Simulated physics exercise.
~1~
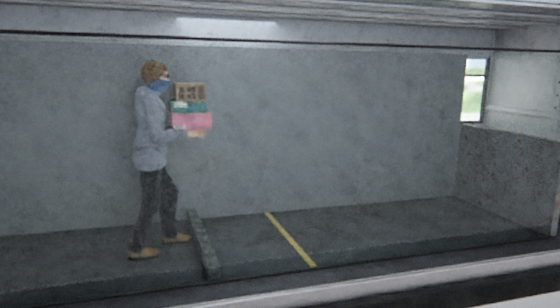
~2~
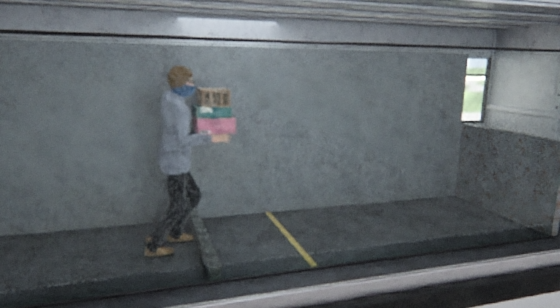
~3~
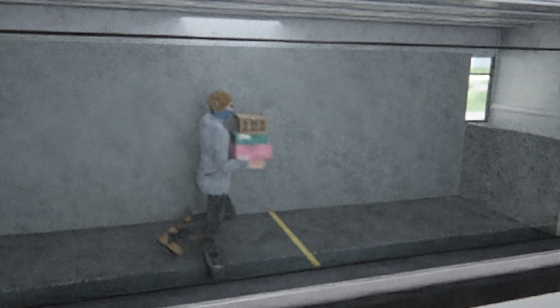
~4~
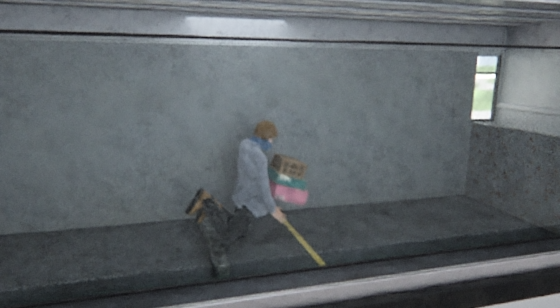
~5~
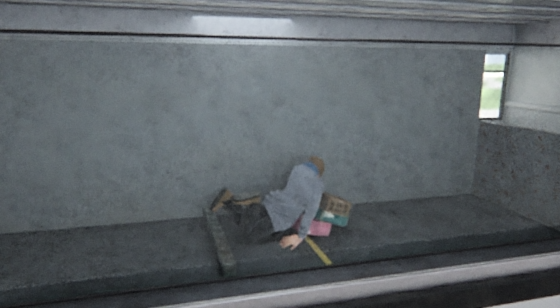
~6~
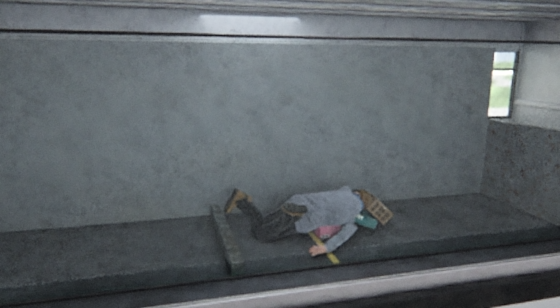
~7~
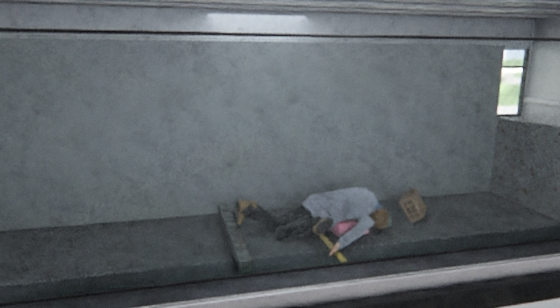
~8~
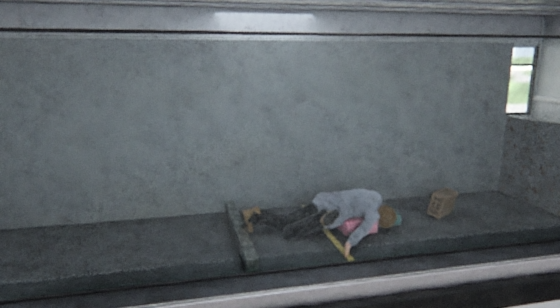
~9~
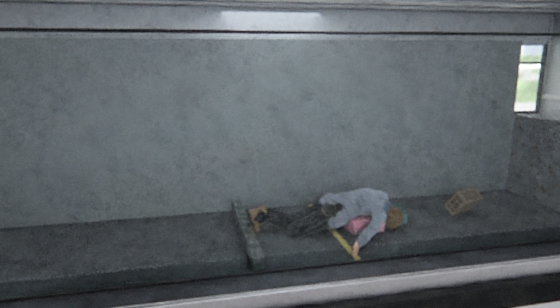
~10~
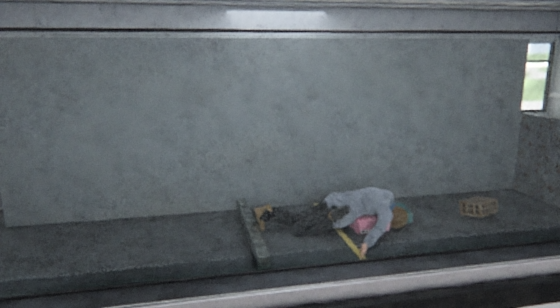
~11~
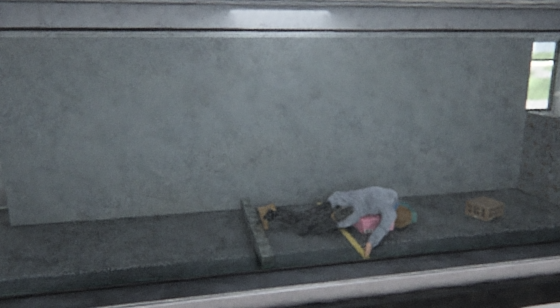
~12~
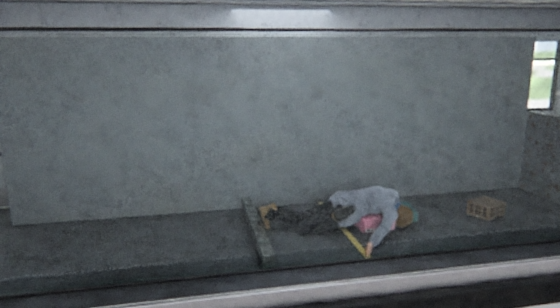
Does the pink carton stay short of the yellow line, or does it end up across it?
It crosses the yellow line and comes to rest on the right side of it, beside the fallen person.
